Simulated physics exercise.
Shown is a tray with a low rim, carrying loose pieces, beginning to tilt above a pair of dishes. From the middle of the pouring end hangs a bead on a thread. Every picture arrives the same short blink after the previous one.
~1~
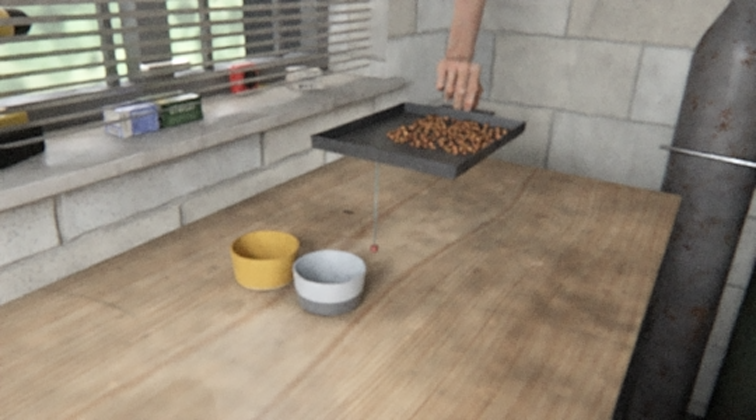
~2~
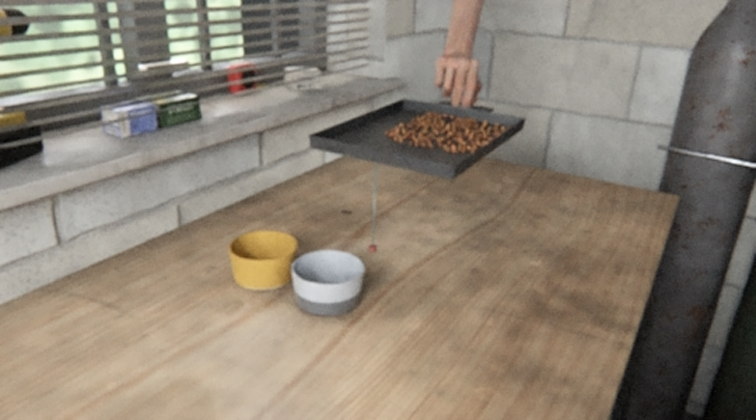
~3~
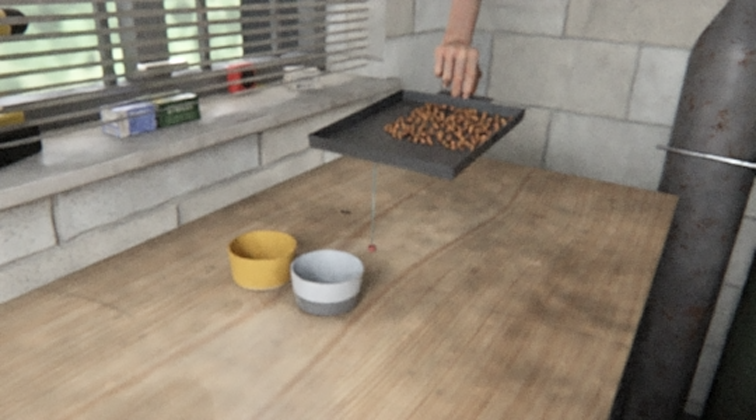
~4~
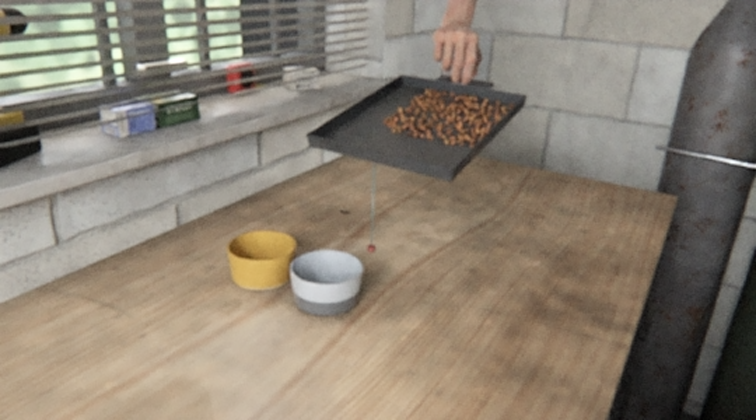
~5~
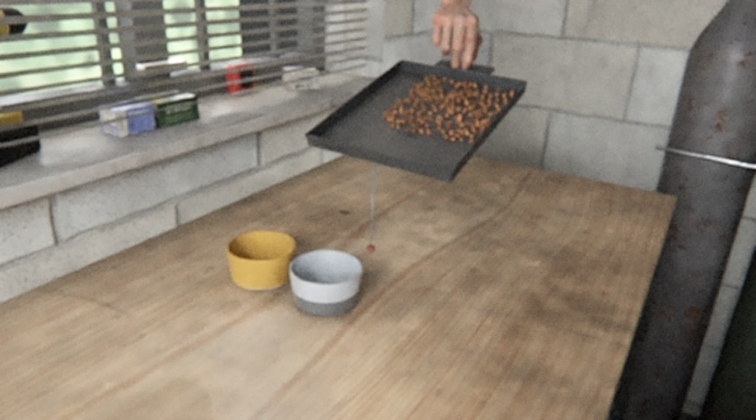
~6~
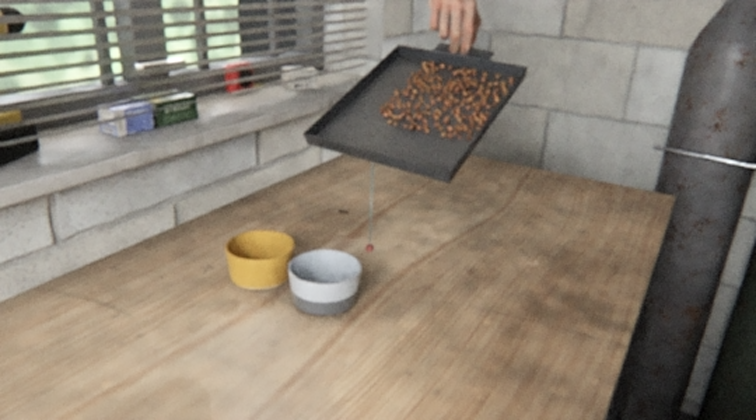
To begin with, a hand holds a dark, low-rimmed tray of small brown pieces nearly level above a wooden table, where a yellow bowl and a grey one sit. The hand then raises the far side, steadily steepening the tray toward the viewer, while the pieces spread slightly across it.
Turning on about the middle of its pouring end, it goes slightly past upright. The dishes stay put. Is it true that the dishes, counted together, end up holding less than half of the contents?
Yes, less than half.
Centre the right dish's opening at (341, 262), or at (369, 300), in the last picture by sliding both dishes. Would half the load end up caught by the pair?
The dishes end up with the lesser share in the first try and the lesser share in the second.
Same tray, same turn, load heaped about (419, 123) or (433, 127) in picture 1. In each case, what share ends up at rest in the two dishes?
40 % and 30 %.
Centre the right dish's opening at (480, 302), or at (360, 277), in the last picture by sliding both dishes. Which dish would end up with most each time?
Well, the first go goes to the leftmost dish, and the second to the rightmost dish.
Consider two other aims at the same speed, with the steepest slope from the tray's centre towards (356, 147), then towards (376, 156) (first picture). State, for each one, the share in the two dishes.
Lab note: Case 1 near 20 %, case 2 near 50 %.
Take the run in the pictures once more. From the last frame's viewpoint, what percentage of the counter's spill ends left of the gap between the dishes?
About 0 per cent.
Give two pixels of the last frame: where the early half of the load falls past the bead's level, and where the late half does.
First close to (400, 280), next close to (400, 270).
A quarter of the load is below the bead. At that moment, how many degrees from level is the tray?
Roughly 75 degrees.
Soon after the last picture, tray tipped steeply; about two thirds on the tray; a stray few outside both; about a third in the air.
A little later, tray tipped past a quarter turn; about half on the tray; a stray few in the right dish; about a third outside both; a small part in the air.
Later still, tray tipped past a quarter turn; a small part in the right dish; most outside both.
At rest, tray tipped past a quarter turn; a small part in the right dish; none in the left dish; most outside both.
